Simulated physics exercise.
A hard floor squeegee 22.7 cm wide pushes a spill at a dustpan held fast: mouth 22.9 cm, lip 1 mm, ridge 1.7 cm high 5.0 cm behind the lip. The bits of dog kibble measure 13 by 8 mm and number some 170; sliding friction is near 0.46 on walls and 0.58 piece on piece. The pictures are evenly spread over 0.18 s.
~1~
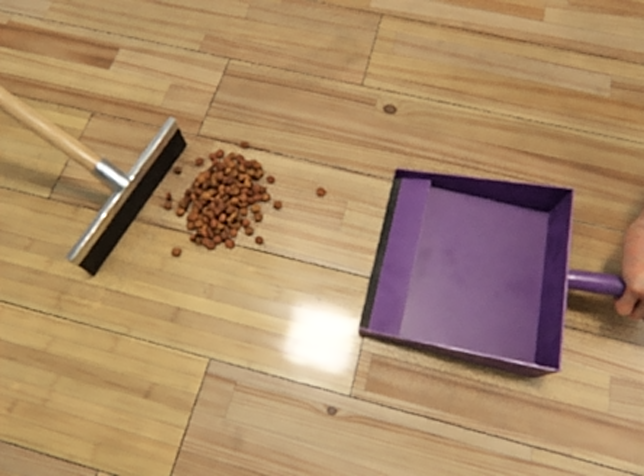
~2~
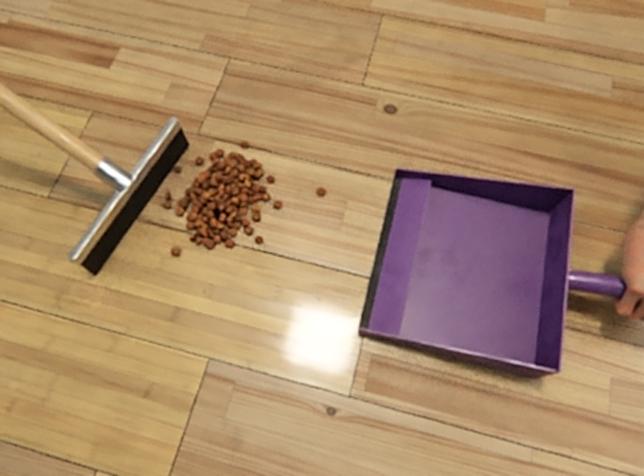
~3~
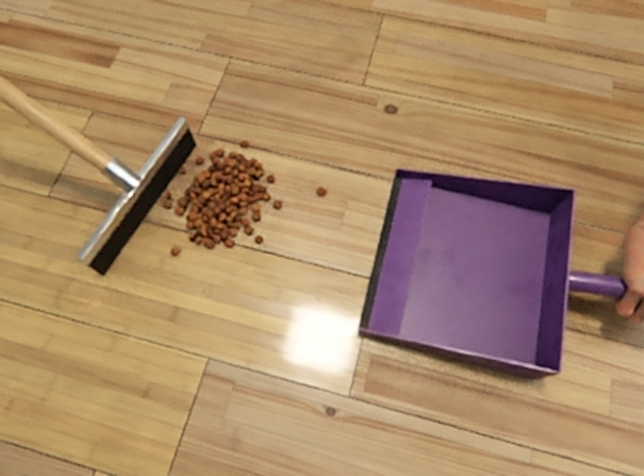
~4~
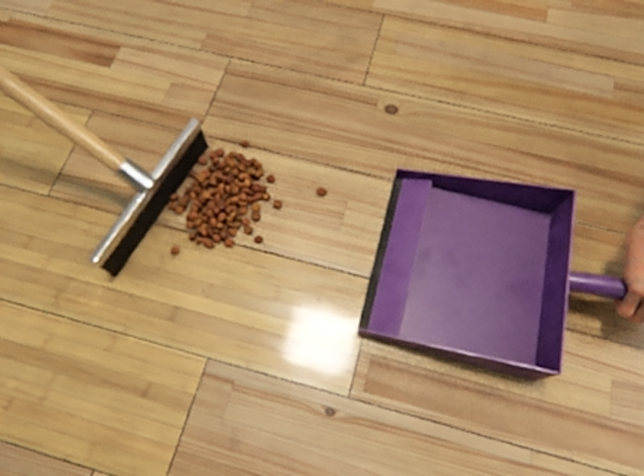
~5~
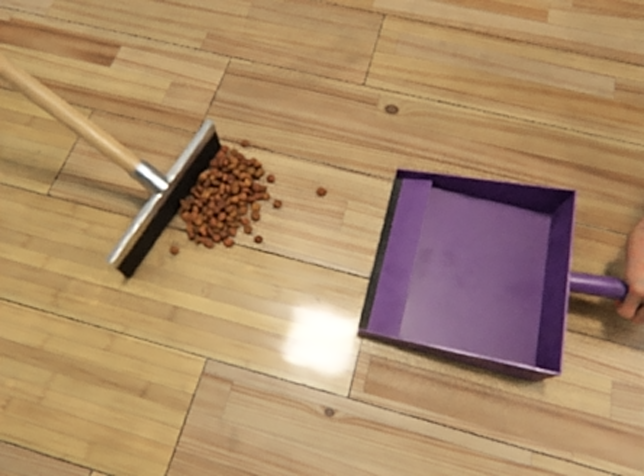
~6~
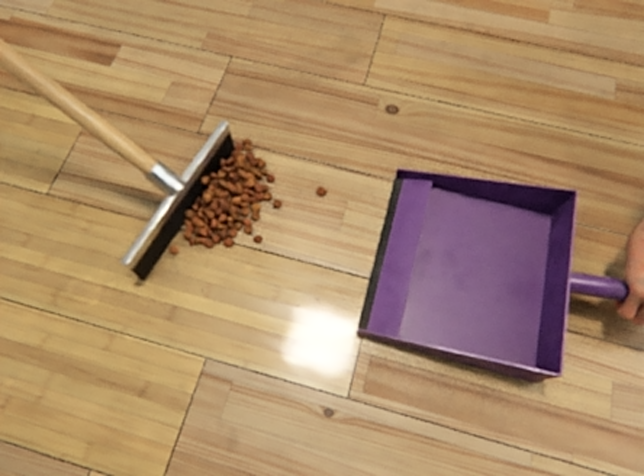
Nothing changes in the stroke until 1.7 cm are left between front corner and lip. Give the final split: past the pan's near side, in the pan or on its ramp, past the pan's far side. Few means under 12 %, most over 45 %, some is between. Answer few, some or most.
Past the pan's near side: Few; in the pan or on its ramp: Some; past the pan's far side: Few.
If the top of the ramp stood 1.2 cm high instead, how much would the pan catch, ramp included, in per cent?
Then about 25 per cent.
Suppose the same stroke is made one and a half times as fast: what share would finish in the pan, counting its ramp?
Then about 30 per cent.
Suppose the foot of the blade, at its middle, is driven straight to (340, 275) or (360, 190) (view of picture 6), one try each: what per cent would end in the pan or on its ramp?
About 25 and 5 per cent.
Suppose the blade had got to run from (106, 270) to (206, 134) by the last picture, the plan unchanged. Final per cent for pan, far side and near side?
Pan 25, far 0, near 0.
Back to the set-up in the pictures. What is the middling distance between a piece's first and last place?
About 22 cm.
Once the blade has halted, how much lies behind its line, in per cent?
About 5 per cent.
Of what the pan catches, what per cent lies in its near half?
Some 10 per cent.
Then, 0.20 s after the last picture, middle of the blade 15 cm from the lip; 0 % over the lip, far side 5 %, near side 0 %.
Then, 0.33 s after the last picture, middle of the blade 7 cm from the lip; 0 % over the lip, far side 5 %, near side 0 %.
Then, 0.59 s after the last picture, middle of the blade 4 cm from the lip; 20 % over the lip, far side 10 %, near side 0 %.
In the end, near side 0 %, pan 20 %, far side 10 %, in front of the lip or behind the blade 70 %.
